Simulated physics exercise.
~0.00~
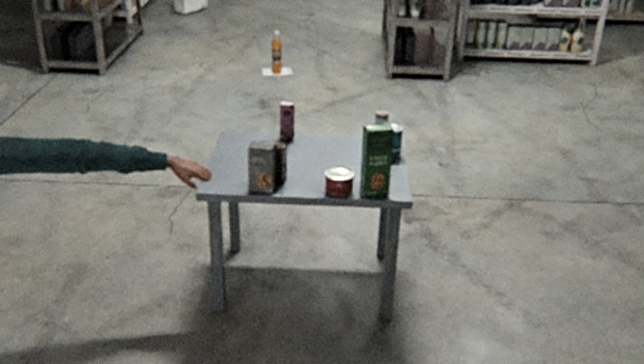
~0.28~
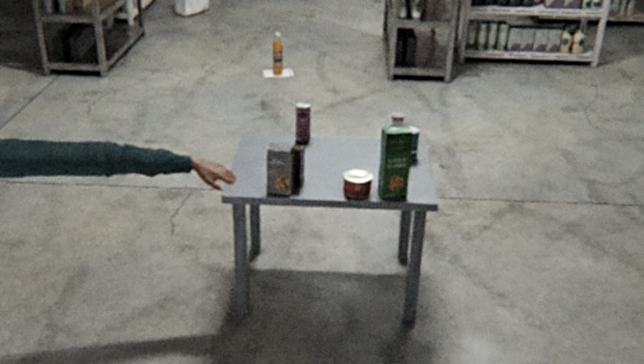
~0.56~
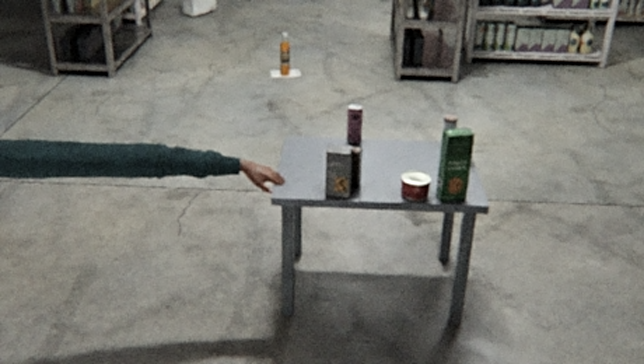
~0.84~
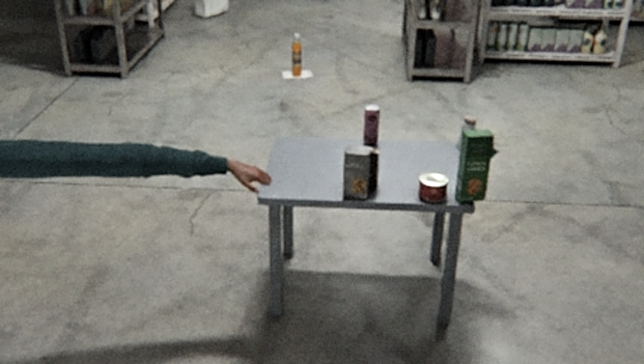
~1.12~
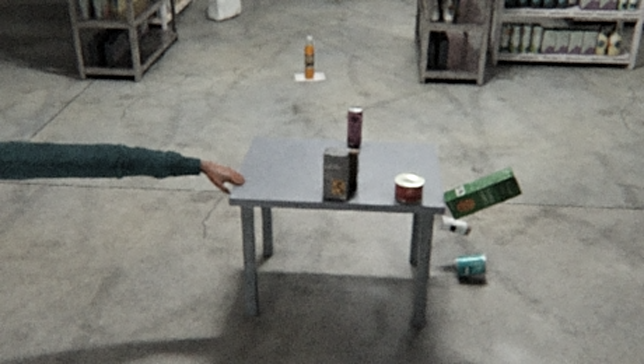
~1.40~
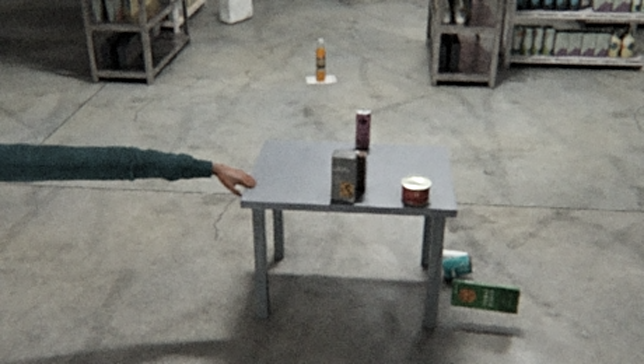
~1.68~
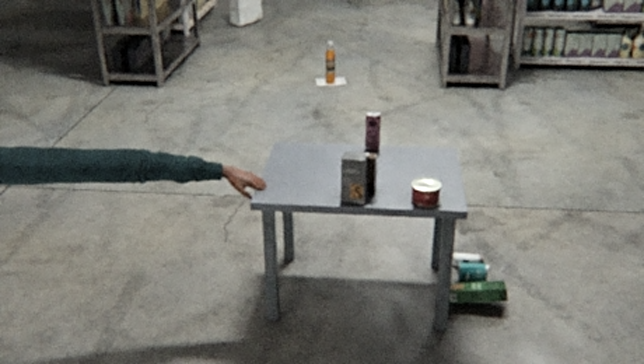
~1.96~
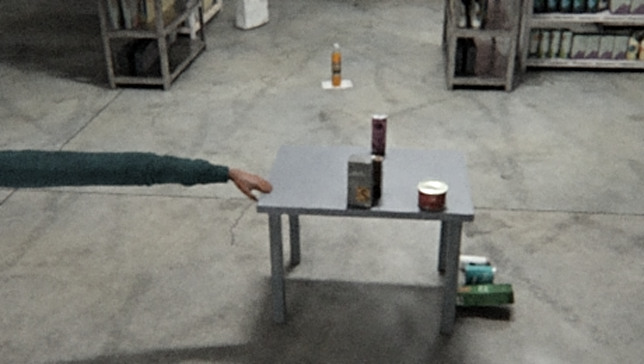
At the start, a hand in a dark green sleeve rests at the left edge of a light work table holding a grey carton, a red tub, a pinkish can, a tall green carton and other small containers. The table slides right across the concrete floor with everything still upright. It then jerks back left, and the white shaker and turquoise tin tip at the right edge. They drop off, and the green carton topples after them. All three end lying on the floor by the right legs, while the grey carton, red tub and can remain standing on the table.
